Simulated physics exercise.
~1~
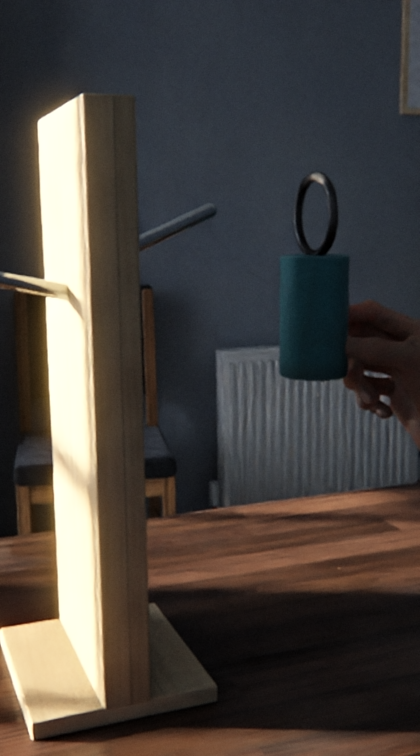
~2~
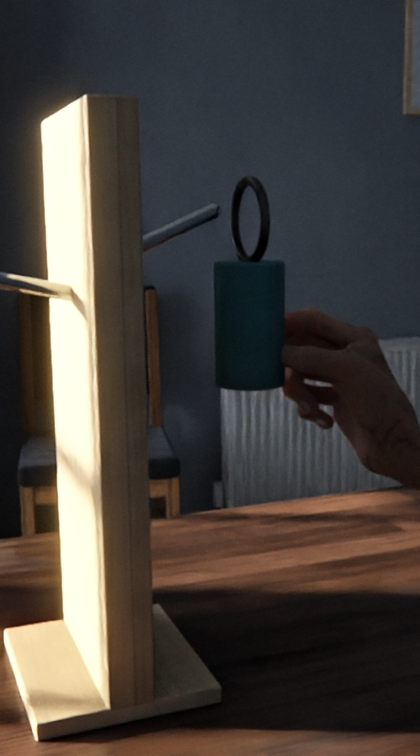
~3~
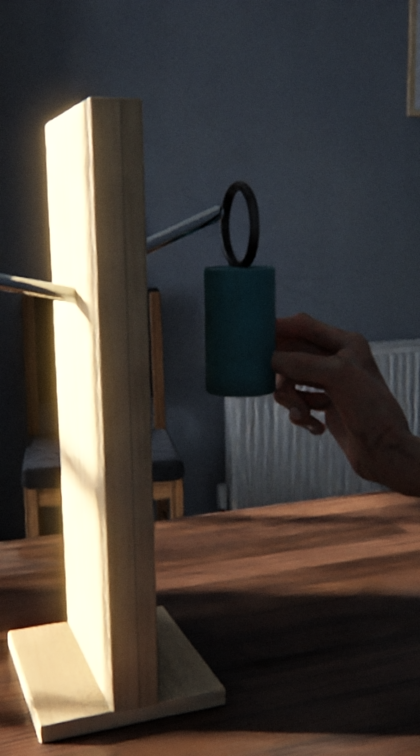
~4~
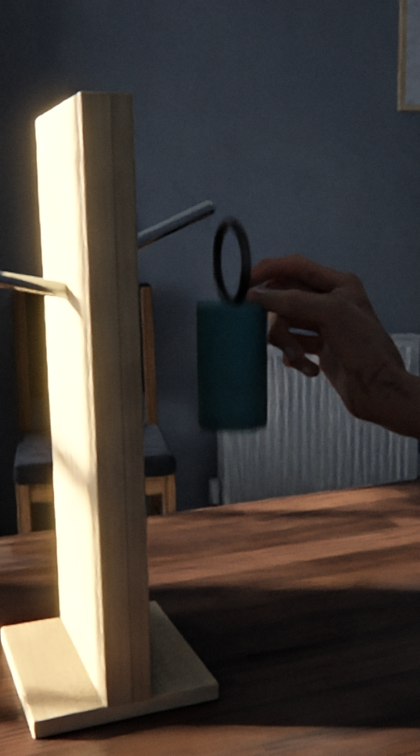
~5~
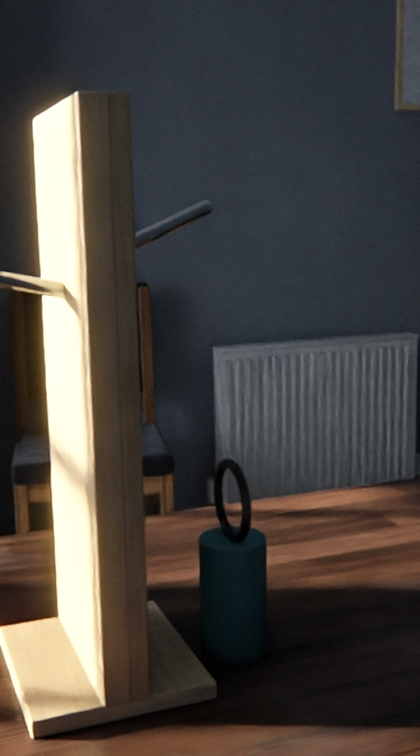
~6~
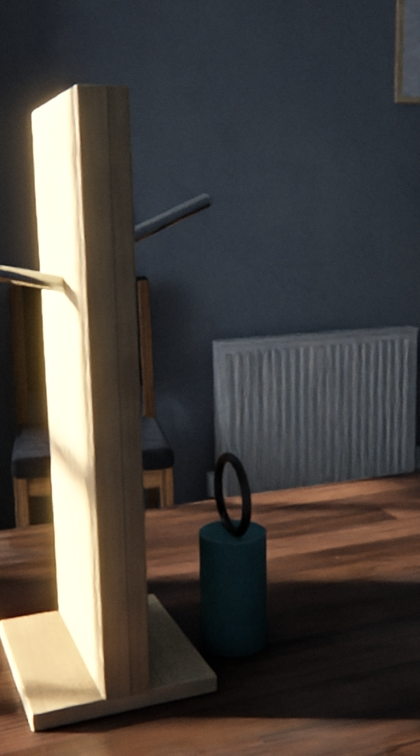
At first, a hand holds a turquoise cylinder-shaped lantern with a dark ring on top, to the right of a wooden peg stand on a table, with a chair and a radiator behind. The hand carries the lantern left toward the peg angled out from the stand's right side, bringing the ring up to its tip. Then the lantern slips down below the peg as the hand lets go and draws back. It drops to the tabletop beside the stand's base. In the end, it stands there upright and still, the peg empty and the hand gone.
